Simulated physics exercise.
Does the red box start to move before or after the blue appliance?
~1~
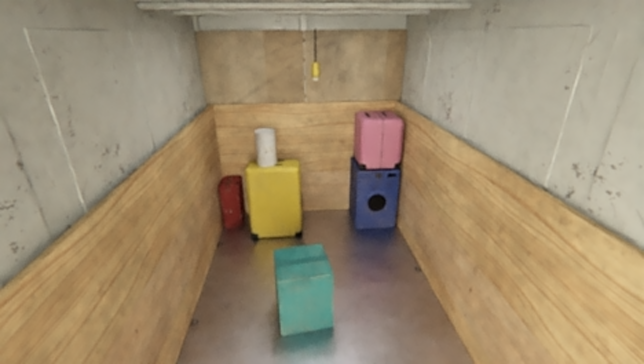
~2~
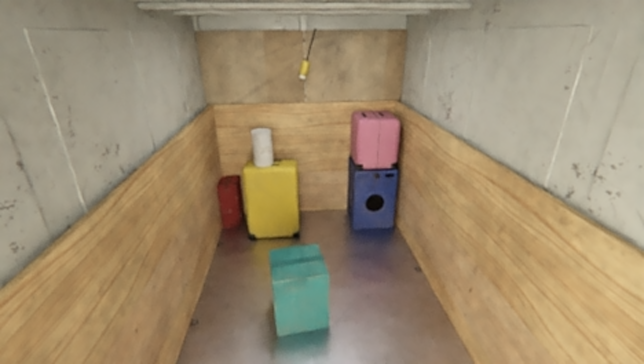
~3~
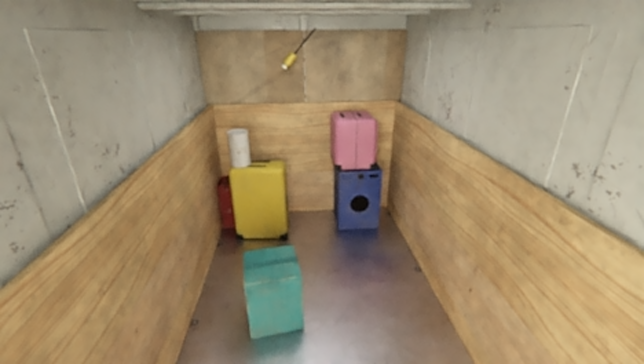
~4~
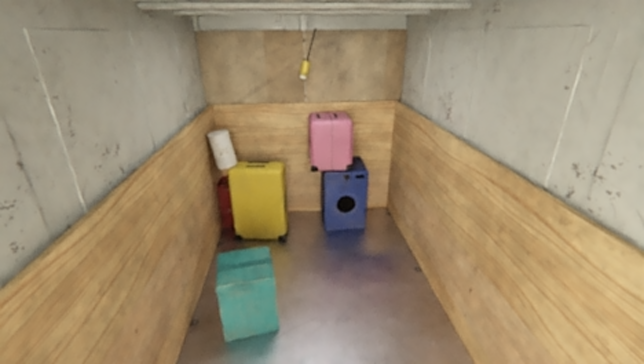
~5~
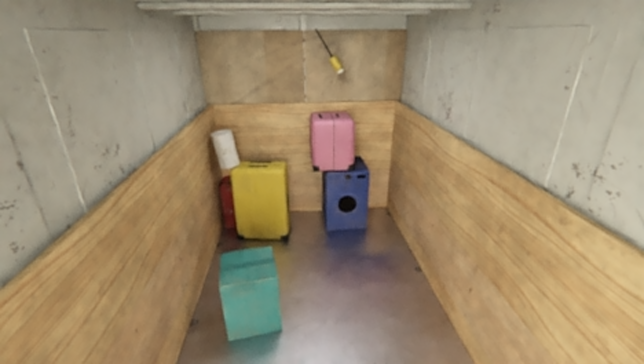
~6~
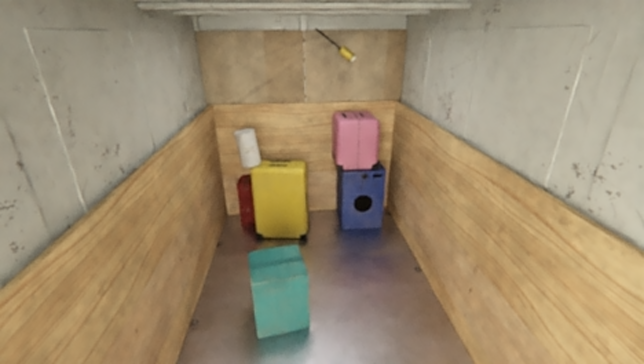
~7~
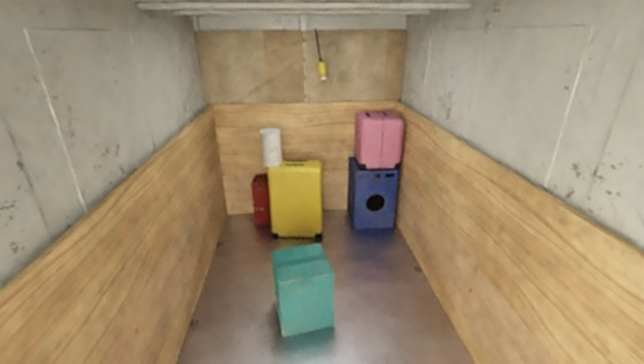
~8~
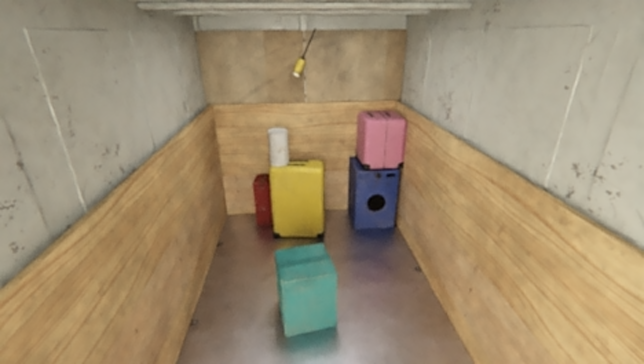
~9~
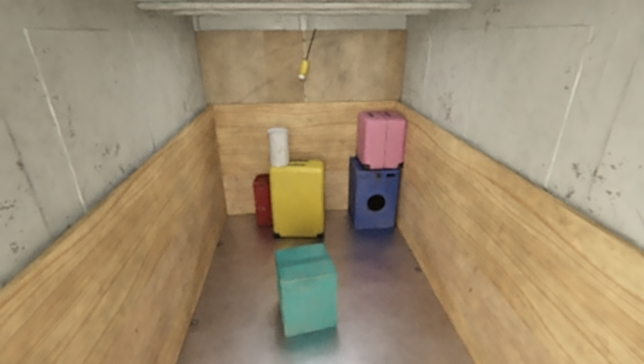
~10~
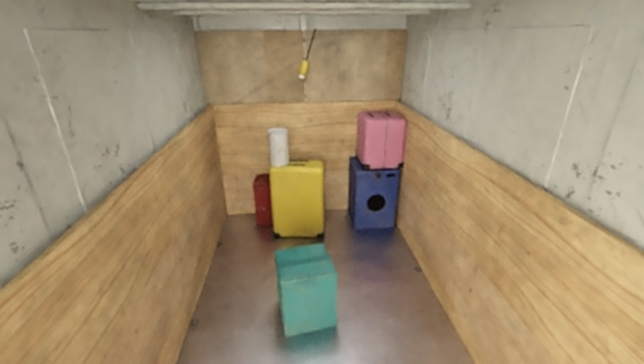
The red box starts to move after it. The blue appliance is already sliding left with the first shift, while the red box only gets going when the load slides back to the right.
